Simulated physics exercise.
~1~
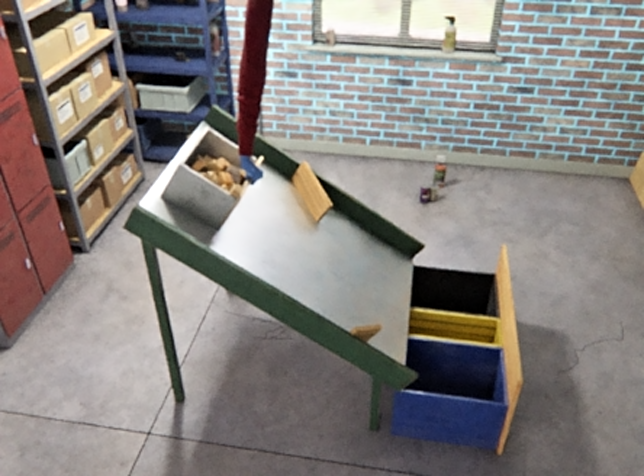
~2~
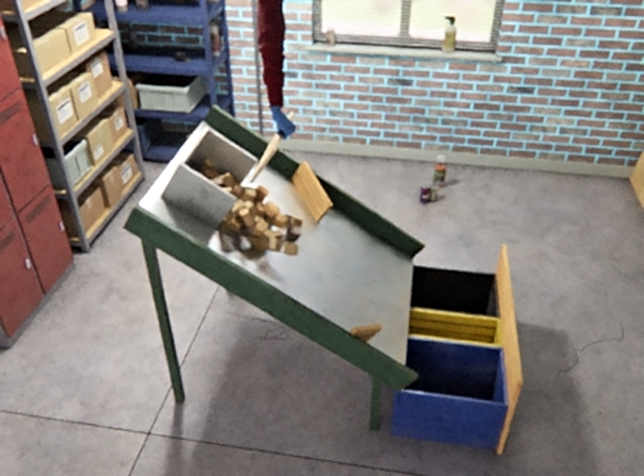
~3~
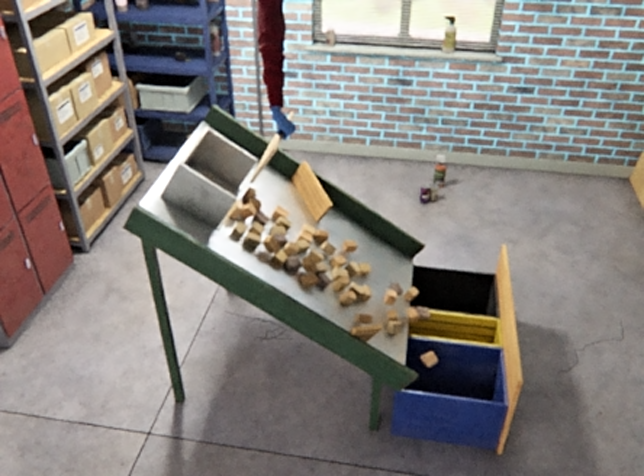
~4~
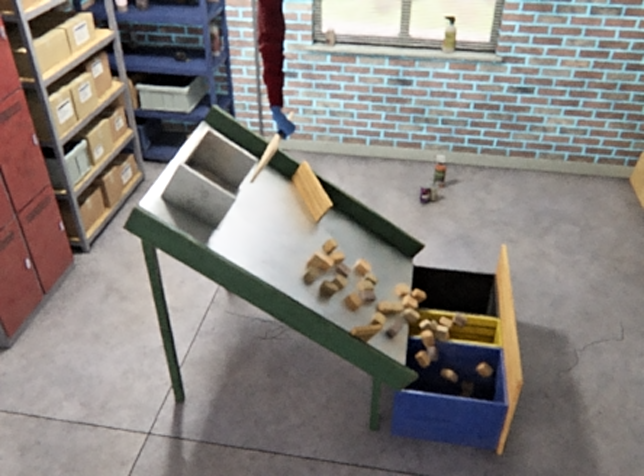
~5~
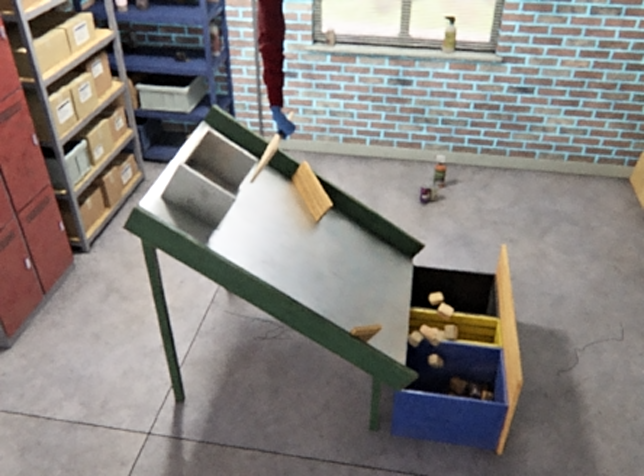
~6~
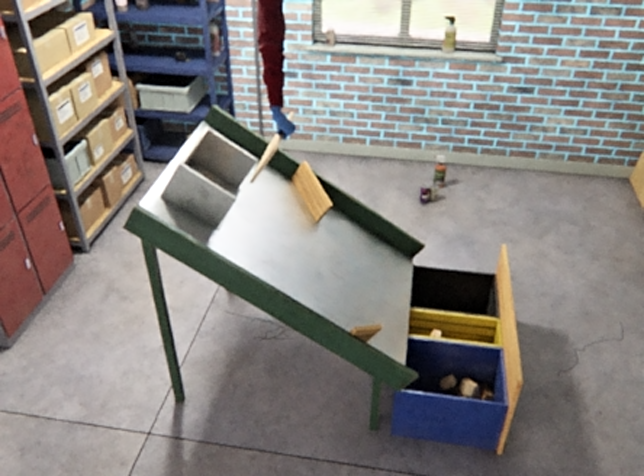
Small wooden blocks sit in a white pen at the upper left end of a sloping, green-walled table, seen from above in a brick-walled workshop with shelves and red lockers. Two angled boards stand on the slope, and black, yellow and blue bins wait at its lower right end. A red-sleeved arm with a blue hand lifts the gate and stays beside it. The blocks spill out, spread down the slope and drop over the edge toward the bins. Finally the slope is clear of loose blocks, with some visible in the blue bin and the yellow tote.
